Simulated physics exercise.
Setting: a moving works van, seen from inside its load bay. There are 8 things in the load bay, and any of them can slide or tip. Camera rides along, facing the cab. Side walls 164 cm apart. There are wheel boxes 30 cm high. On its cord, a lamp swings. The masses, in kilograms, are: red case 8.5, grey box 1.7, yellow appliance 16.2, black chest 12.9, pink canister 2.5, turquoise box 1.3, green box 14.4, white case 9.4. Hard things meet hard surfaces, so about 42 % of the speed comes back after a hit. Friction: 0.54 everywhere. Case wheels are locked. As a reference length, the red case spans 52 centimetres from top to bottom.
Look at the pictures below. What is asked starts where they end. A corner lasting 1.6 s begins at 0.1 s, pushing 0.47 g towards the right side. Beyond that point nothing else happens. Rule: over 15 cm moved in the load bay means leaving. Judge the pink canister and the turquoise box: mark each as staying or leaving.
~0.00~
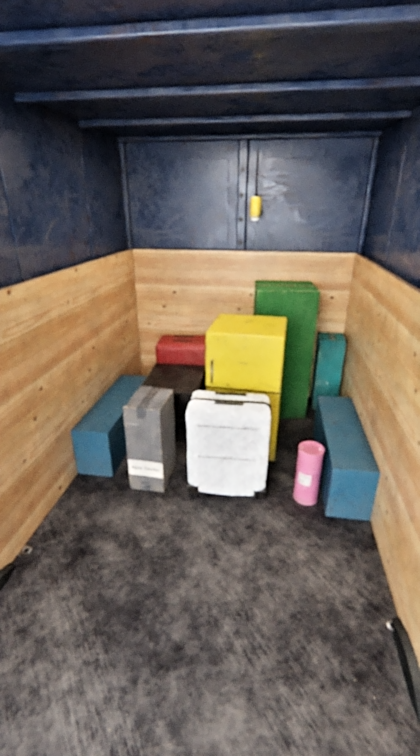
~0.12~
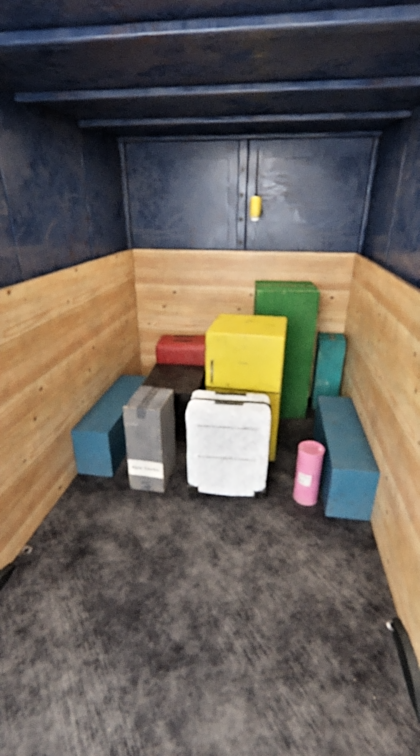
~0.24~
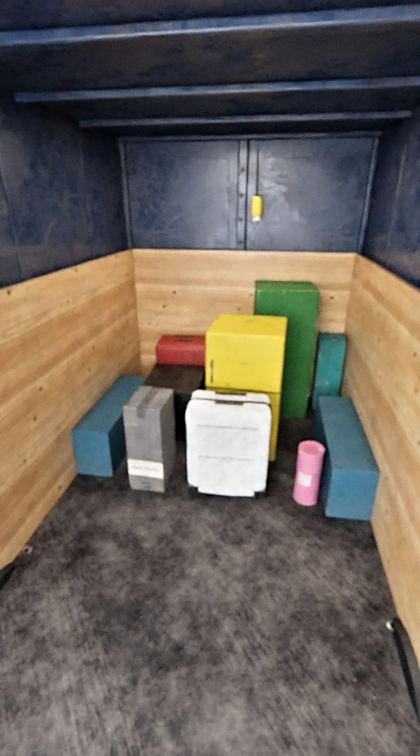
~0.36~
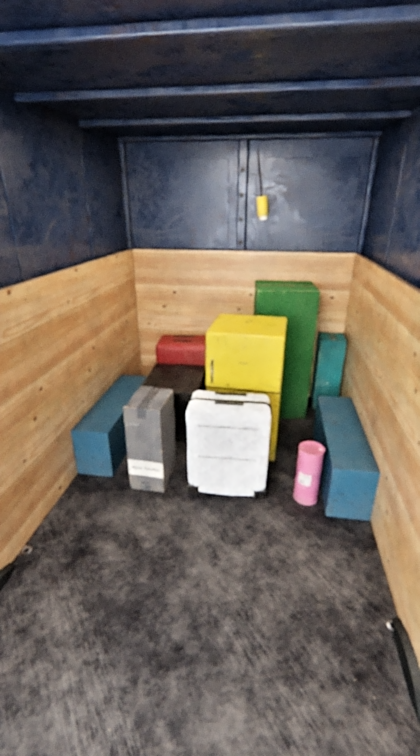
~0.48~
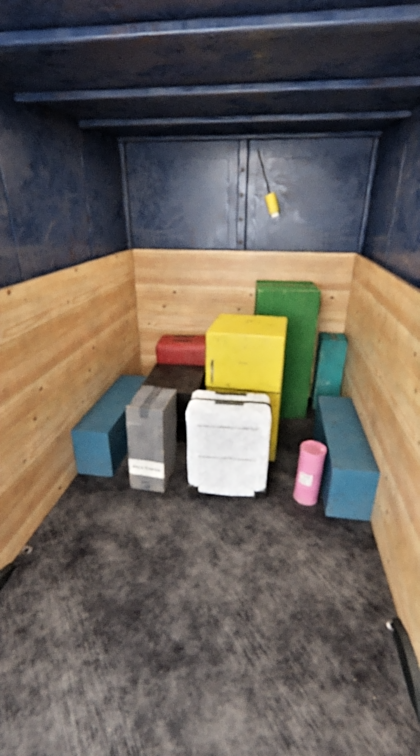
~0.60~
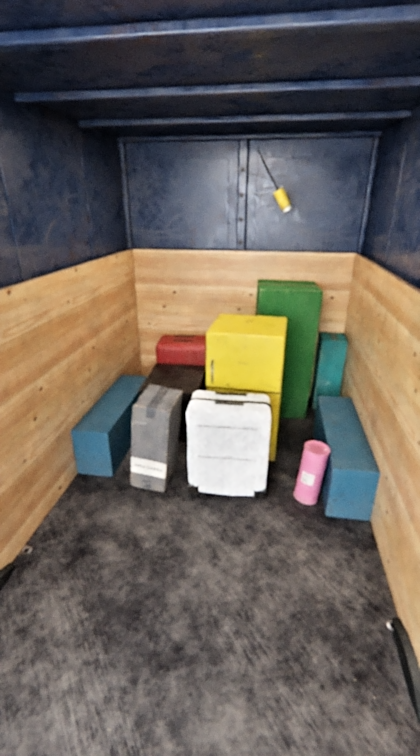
Pink canister: Staying; turquoise box: Staying.
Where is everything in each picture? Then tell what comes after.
In the first picture, no push; pink canister (308, 473); turquoise box (327, 372).
In the second picture, no push; yellow appliance (246, 388); black chest (176, 401).
In the third picture, load feels 0.26 g right; green box (280, 350); white case (229, 443).
In the fourth picture, load feels 0.47 g right; grey box (152, 439).
In the fifth picture, load feels 0.47 g right; yellow appliance (246, 388); black chest (176, 401).
In the sixth picture, load feels 0.47 g right; pink canister (311, 473) at 5° to upright; turquoise box (328, 372).
Around 1.00 s, load feels 0.47 g right; pink canister at 5° to upright near (312, 473); grey box at 15° to upright; green box at 8° to upright.
Around 1.90 s, no push; grey box at 12° to upright; white case shifted 3 cm.
Around 2.30 s, no push; grey box at 8° to upright; white case shifted 3 cm.
Around 3.00 s, no push; white case shifted 3 cm.
Finally (4.1 s), all 8 still in place (within 15 cm). In the last view, pink canister near (309, 473), turquoise box near (329, 372).
